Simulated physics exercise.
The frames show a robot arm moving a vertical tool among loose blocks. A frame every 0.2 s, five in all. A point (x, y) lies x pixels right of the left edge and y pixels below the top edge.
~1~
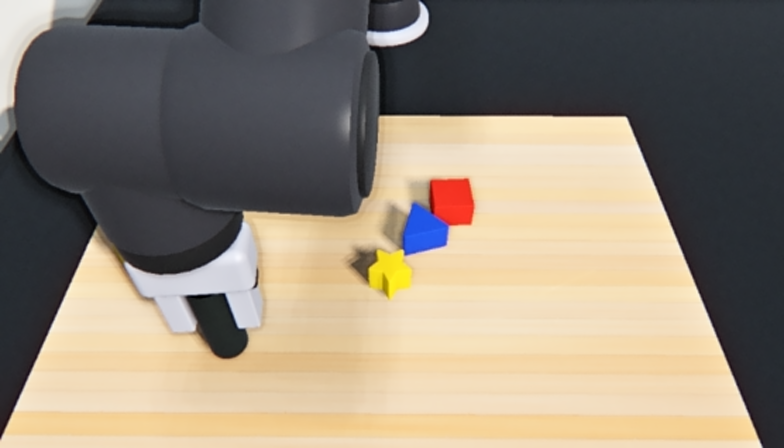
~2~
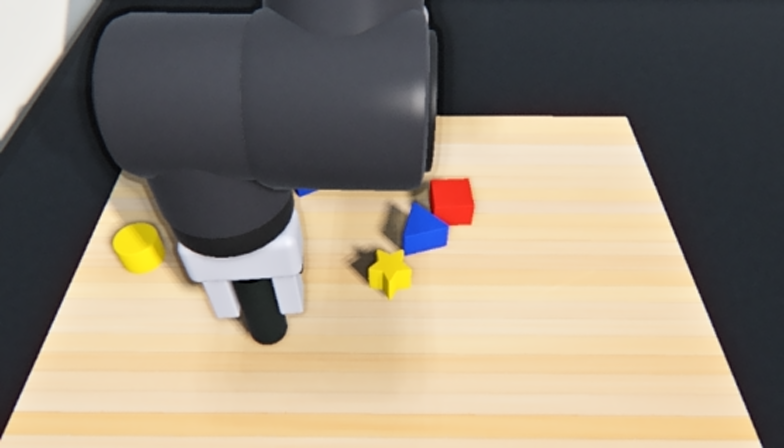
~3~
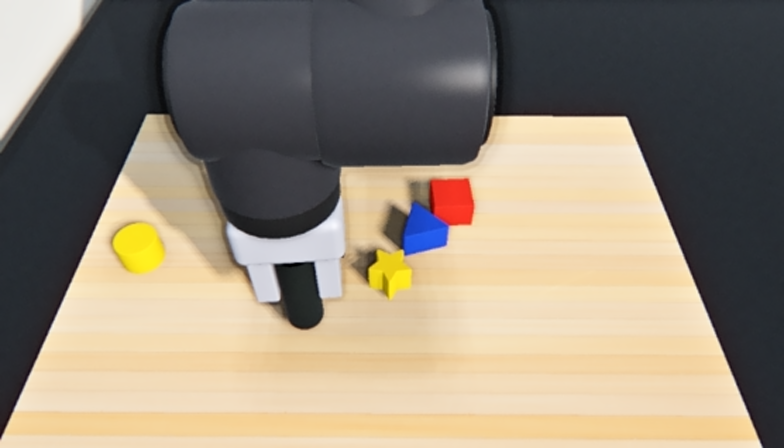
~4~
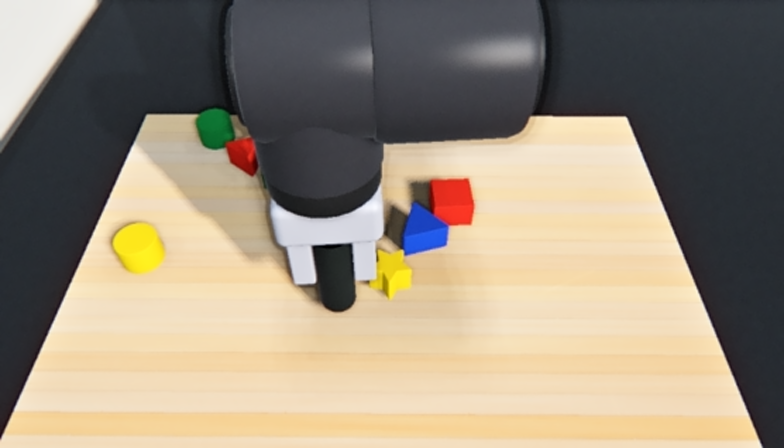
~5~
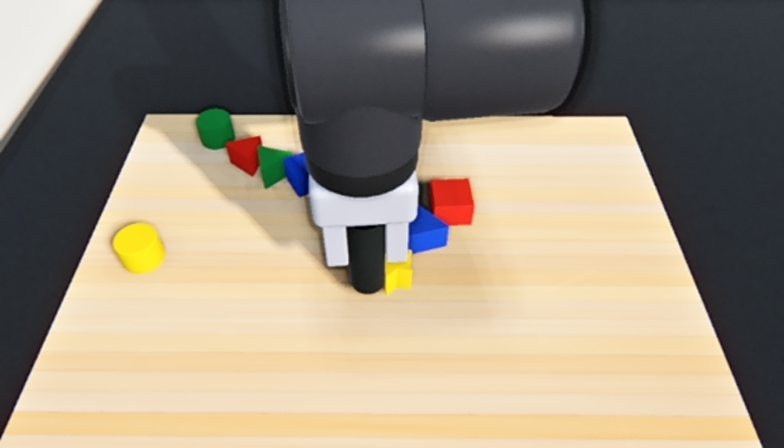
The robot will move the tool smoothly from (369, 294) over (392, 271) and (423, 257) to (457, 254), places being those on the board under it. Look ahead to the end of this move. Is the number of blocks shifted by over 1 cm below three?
The answer is no.
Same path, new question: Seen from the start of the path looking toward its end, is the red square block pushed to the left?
That would be a yes.
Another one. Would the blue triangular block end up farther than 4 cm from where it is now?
In short: Yes.
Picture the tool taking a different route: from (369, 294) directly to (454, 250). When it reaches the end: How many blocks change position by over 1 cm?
When the path ends, I think you'll find three or more blocks out of place by more than 1 cm.
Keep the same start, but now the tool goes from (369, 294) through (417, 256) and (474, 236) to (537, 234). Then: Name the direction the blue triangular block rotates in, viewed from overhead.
From overhead, the rotation is counterclockwise.
What follows on the original path. One third of the way, tool at (392, 258); yellow star-shaped block at (417, 238); blue triangular block at (434, 211); red square block at (458, 187).
Two thirds of the way, tool at (425, 244); yellow star-shaped block at (449, 224); blue triangular block at (453, 196), turned 40° anticlockwise; red square block at (468, 173).
At the end, tool at (459, 241); yellow star-shaped block at (483, 221); blue triangular block at (474, 194), turned 65° anticlockwise; red square block at (472, 167), turned 15° anticlockwise.
